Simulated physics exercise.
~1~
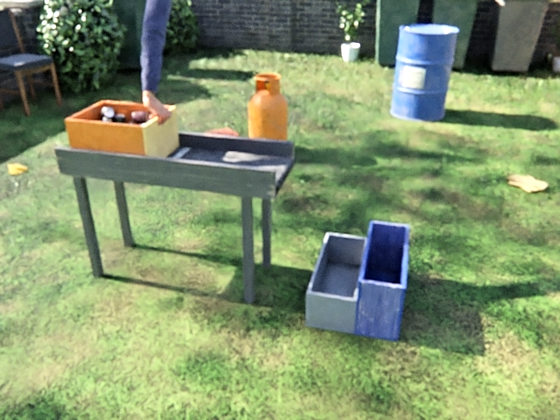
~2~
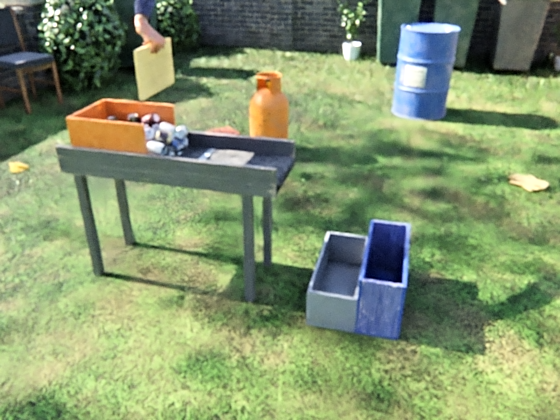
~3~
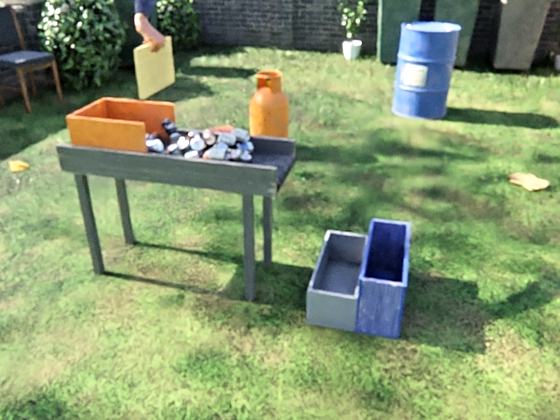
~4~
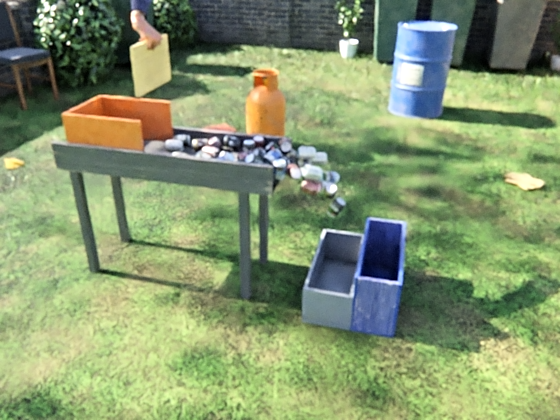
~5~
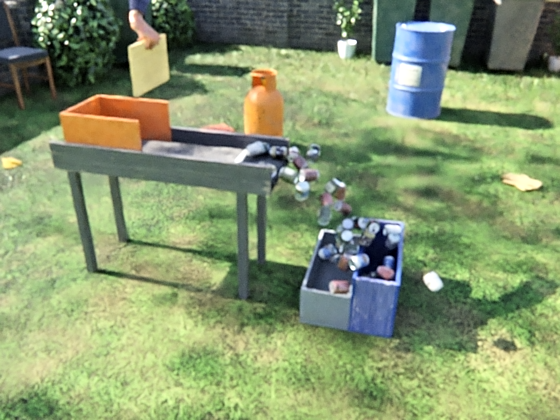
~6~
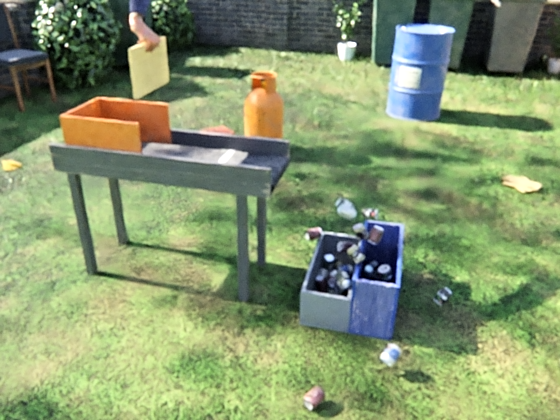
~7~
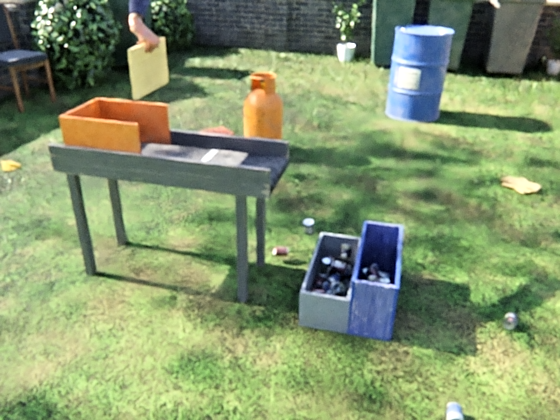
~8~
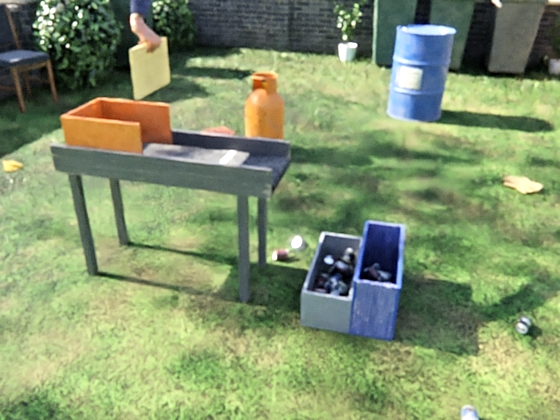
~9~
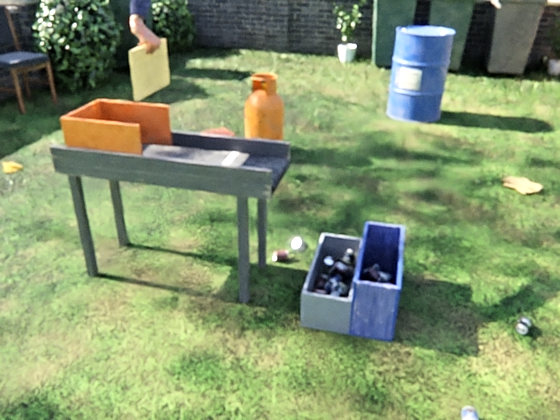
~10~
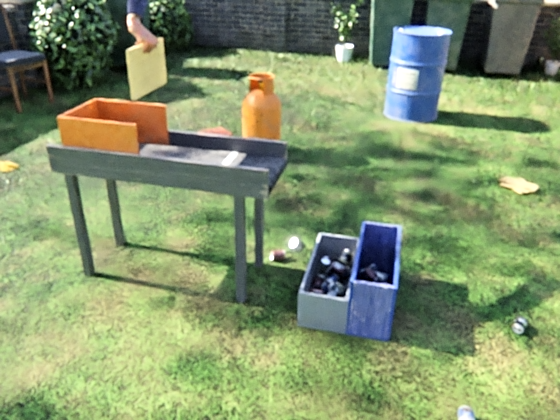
Hand lifting a panel from an orange box, small cans sliding right off a bench into grey and blue bins, several landing on grass.
